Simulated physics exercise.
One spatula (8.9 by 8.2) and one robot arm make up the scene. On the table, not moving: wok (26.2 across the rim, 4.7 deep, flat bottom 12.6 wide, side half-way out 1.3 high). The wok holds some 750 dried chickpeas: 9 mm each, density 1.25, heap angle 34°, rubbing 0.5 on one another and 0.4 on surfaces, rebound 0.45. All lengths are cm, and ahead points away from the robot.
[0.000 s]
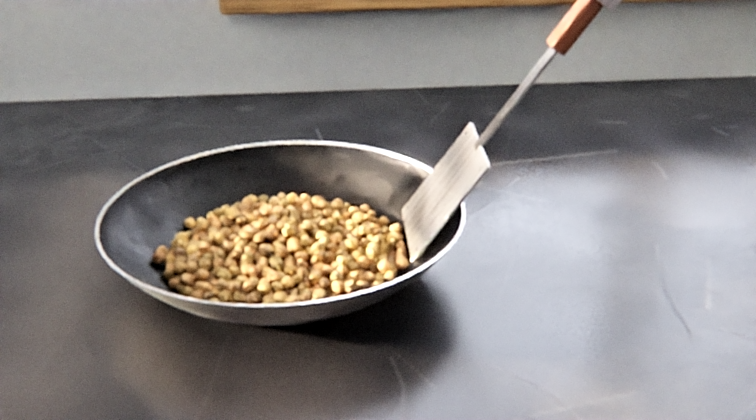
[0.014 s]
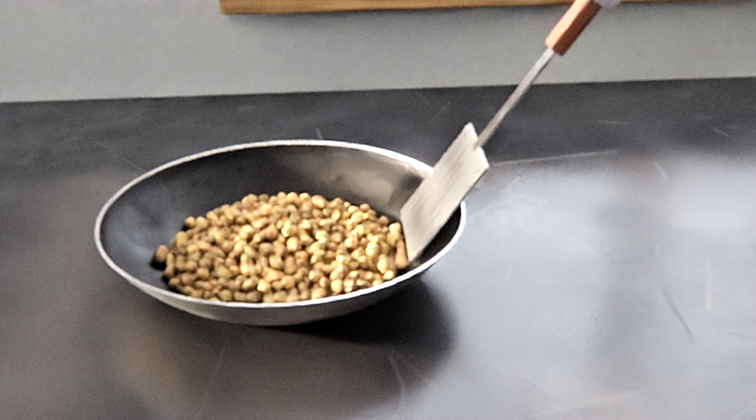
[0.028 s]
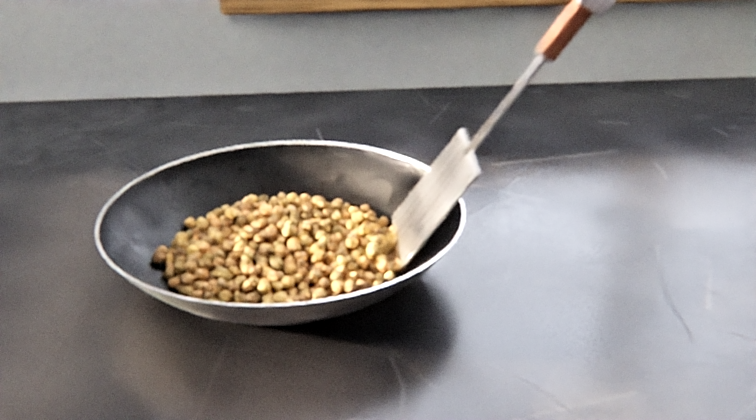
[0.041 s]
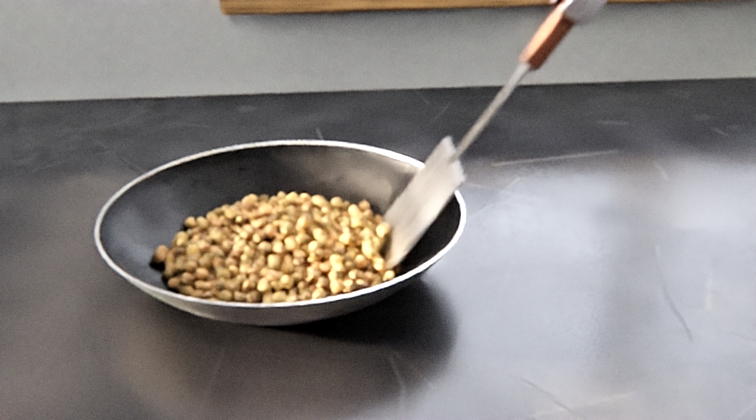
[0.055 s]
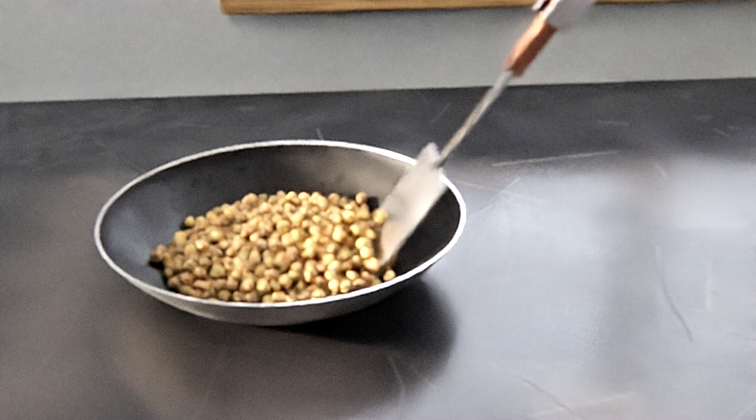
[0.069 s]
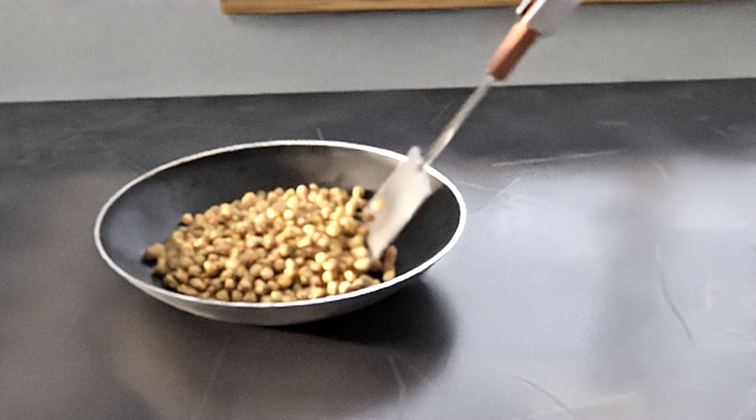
A metal spatula with a wooden-looking handle rests against the right side of a heap of dried chickpeas in a dark wok on a black table. It then slides left and slightly down into the heap, nudging the nearest chickpeas leftward while the wok stays still.
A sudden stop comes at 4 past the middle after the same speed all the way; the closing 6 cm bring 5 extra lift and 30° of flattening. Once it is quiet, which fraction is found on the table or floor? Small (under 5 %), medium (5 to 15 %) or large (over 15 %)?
Small.
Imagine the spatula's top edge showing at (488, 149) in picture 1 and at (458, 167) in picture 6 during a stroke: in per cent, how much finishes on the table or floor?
0 %.
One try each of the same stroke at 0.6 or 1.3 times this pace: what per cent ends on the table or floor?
Some 0 per cent, then some 10 per cent, on the table or floor.
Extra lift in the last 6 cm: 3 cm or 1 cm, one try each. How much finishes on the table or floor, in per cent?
It comes to around 0 per cent on the first try and around 0 per cent on the second.
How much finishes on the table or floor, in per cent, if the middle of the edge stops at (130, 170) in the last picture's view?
Close to 30 per cent finishes on the table or floor.
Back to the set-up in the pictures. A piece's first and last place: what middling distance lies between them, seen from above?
It comes to some 3 cm.
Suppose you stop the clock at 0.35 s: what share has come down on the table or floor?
Share at that moment: Roughly 2 %.
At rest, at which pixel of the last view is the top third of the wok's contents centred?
Approximately at pixel (183, 239).
By 0.10 s, sloping 52°, highest piece 7 above the table; 749 in the wok.
By 0.14 s, sloping 40°, highest piece 8 above the table; 749 in the wok.
By 0.35 s, sloping 24°, highest piece 6 above the table; 726 in the wok, 17 on the table or floor, 6 on the blade or in flight.
By 1.40 s, sloping 24°, highest piece 5 above the table; 726 in the wok, 23 on the table or floor.
Final count, 726 in the wok, 23 on the table or floor. That is 3 % on the table or floor.
